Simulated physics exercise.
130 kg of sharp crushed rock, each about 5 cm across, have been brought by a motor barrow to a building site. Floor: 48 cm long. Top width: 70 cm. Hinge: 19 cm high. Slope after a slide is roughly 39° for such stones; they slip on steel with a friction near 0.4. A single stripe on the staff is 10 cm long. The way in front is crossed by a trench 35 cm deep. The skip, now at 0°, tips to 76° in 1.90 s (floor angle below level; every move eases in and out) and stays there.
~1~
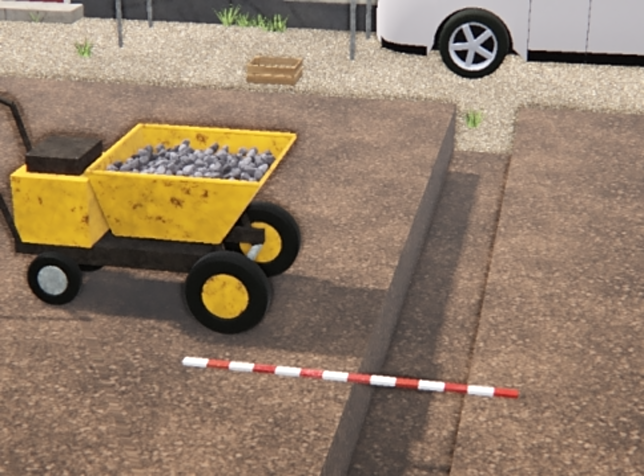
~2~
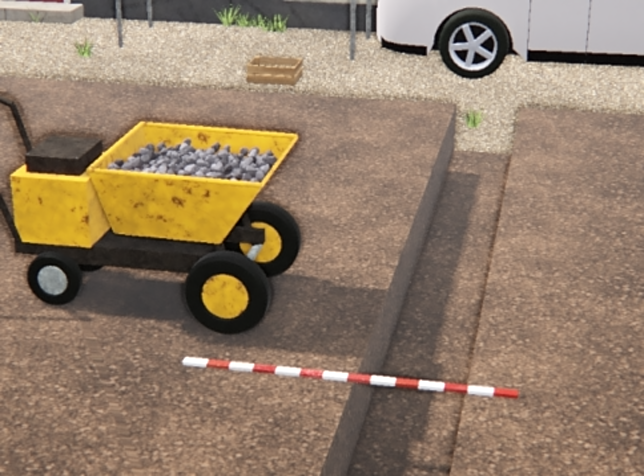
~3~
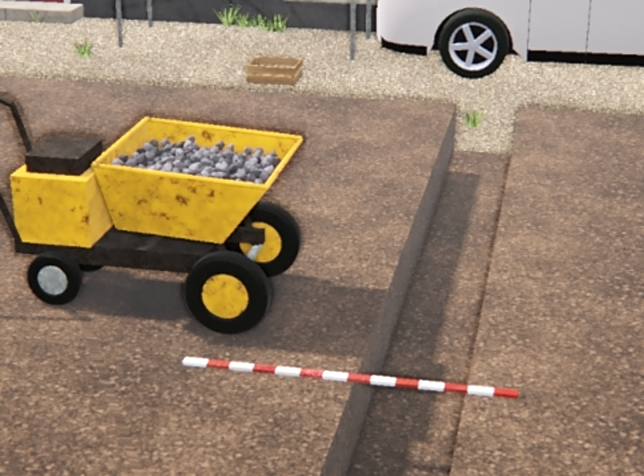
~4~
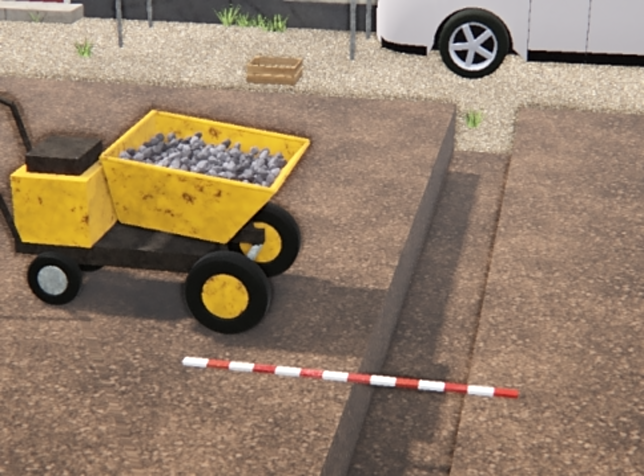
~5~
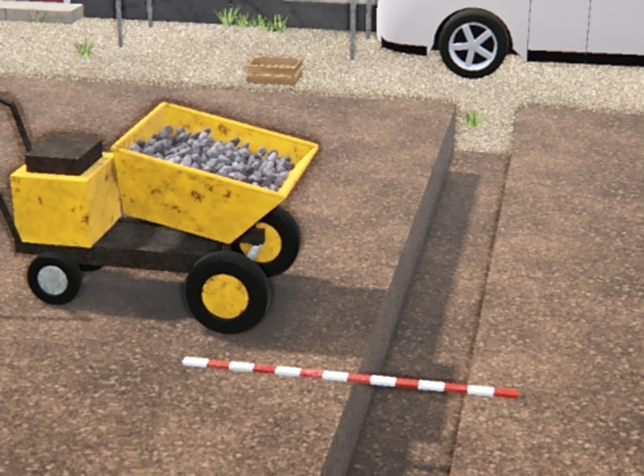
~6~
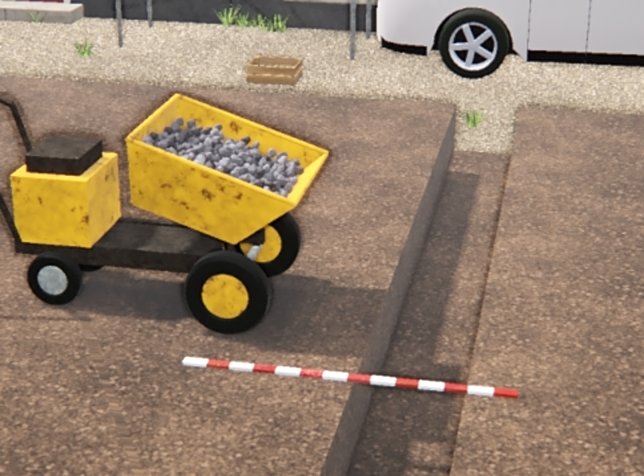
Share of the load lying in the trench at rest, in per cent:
92 per cent.
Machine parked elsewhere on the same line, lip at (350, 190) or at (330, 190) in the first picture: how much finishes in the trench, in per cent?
The first start gives about 75 per cent, the second about 90.
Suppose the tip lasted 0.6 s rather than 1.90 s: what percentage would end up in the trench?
Close to 100 percent, then.
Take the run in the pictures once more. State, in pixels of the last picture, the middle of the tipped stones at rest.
In the last view, about (414, 371).
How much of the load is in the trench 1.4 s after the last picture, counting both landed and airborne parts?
Around 35 per cent of it, at that instant.
Then, 0.8 s after the last picture the floor is at 64°, 100 % in the skip; the foremost stones are at (353, 255).
Then, 1.4 s after the last picture the floor is at 76°, 65 % in the skip, 2 % short of the trench, 33 % in the trench; the foremost stones are at (468, 390).
Then, 1.7 s after the last picture the floor is at 76°, 40 % in the skip, 2 % short of the trench, 58 % in the trench; the foremost stones are at (473, 367).
Then, 3.7 s after the last picture the floor is at 76°, 5 % in the skip, 3 % short of the trench, 92 % in the trench; the foremost stones are at (472, 371).
